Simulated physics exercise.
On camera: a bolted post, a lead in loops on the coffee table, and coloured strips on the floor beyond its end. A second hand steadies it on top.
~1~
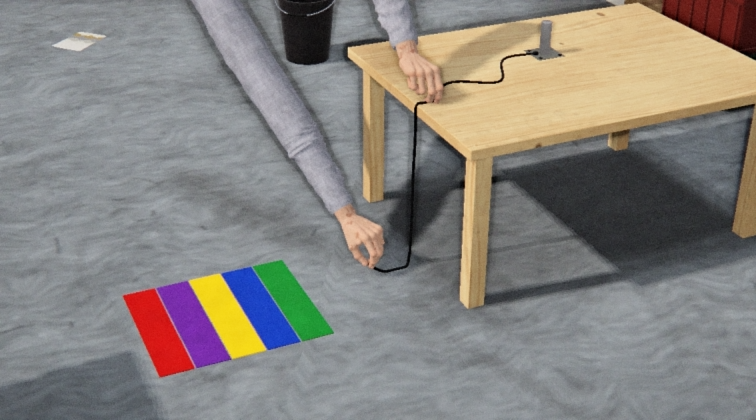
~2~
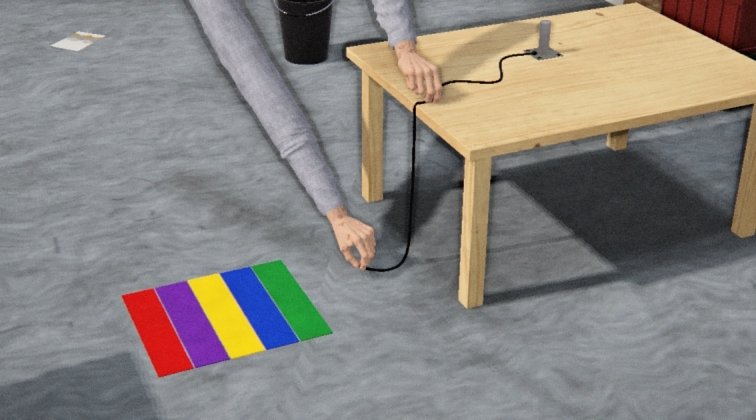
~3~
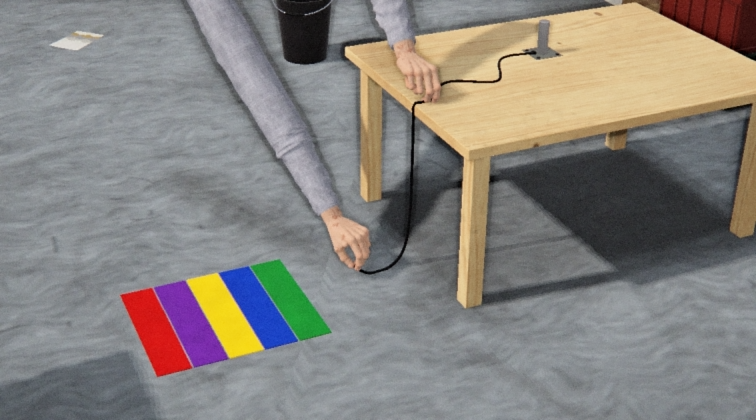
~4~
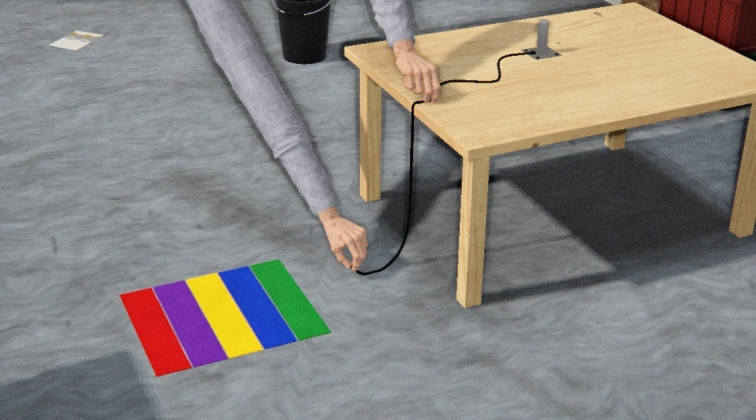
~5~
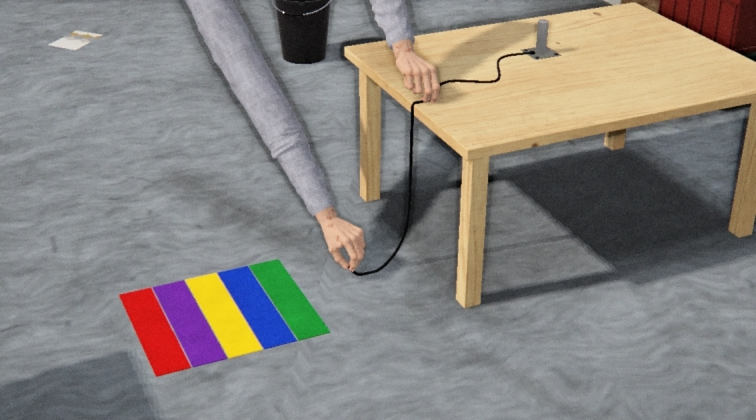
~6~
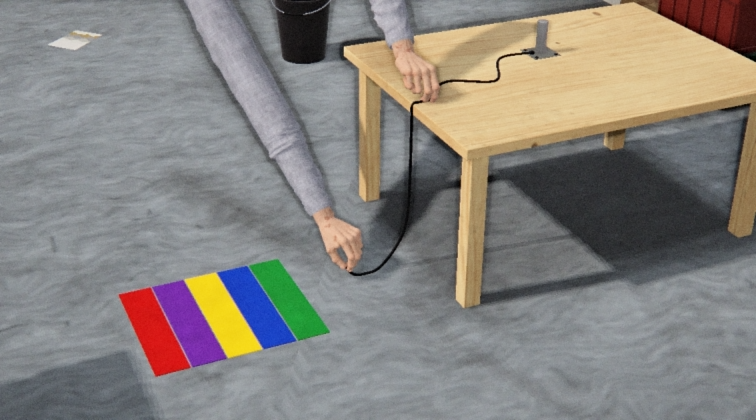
Two grey-sleeved arms reach down from the top over a grey floor, seen from above at an angle, beside a light wooden table on the right. A black cord runs from a small grey holder across the tabletop and over its edge, with red, purple, yellow, blue and green strips at lower left. The lower hand draws the cord's end slightly left, then barely moves, while the upper hand stays at the table edge.
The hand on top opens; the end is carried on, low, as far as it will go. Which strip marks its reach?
The end stops over the yellow strip.
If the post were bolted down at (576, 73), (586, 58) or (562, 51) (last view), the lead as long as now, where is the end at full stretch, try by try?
The places are (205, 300), (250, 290) and (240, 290).
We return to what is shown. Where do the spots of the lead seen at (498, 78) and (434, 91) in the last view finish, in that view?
The first at (470, 77), the second at (409, 100).
Soon after, end near (276, 284); over green.
Then, end near (235, 293); over blue.
At full stretch, end near (211, 299); over yellow. It gets as far as the yellow strip.
